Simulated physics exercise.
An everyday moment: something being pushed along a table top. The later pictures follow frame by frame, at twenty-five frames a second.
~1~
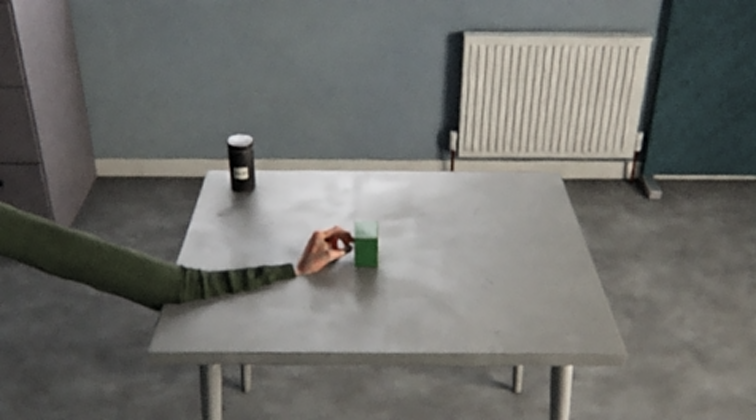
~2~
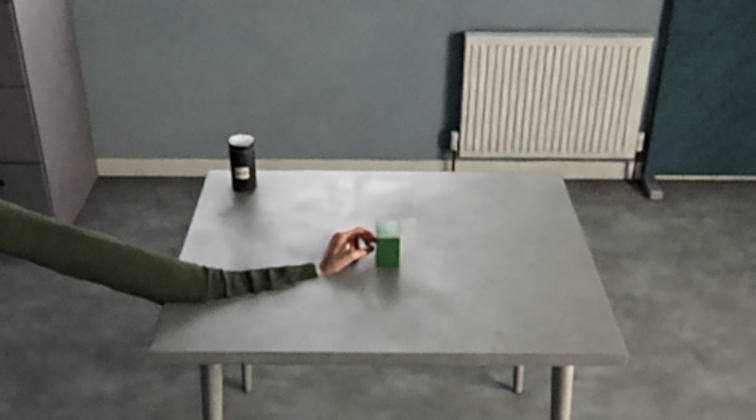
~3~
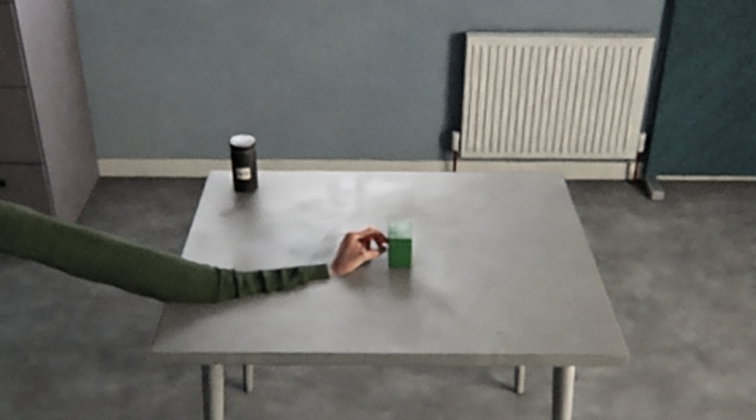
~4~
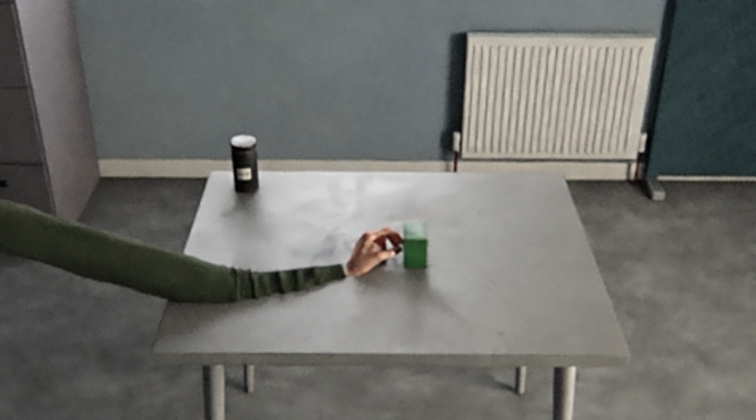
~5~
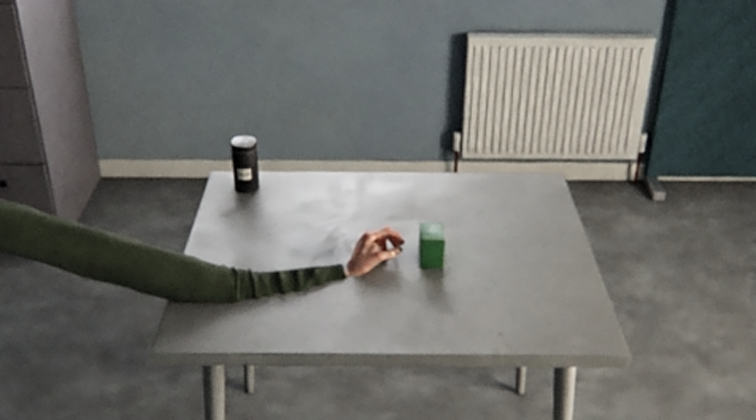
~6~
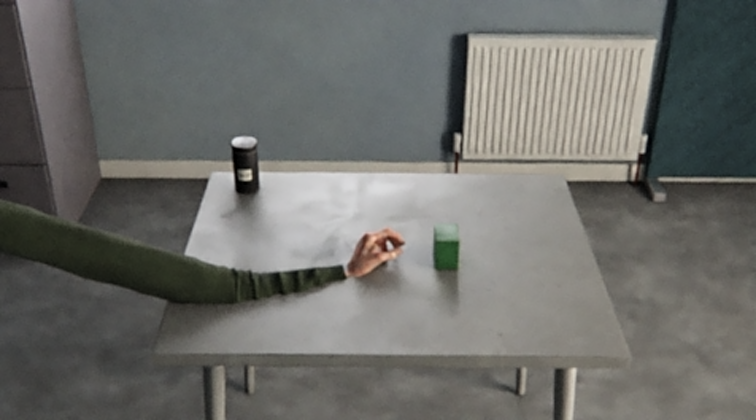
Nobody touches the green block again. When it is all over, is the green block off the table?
The green block stays on the table.
Then, 0.10 s on from there, green block shifted well along near (473, 246).
Then, 0.20 s on from there, green block shifted well along near (489, 246).
In the end, moved from the start, green block. At the end, from the last picture's camera, green block near (494, 246).
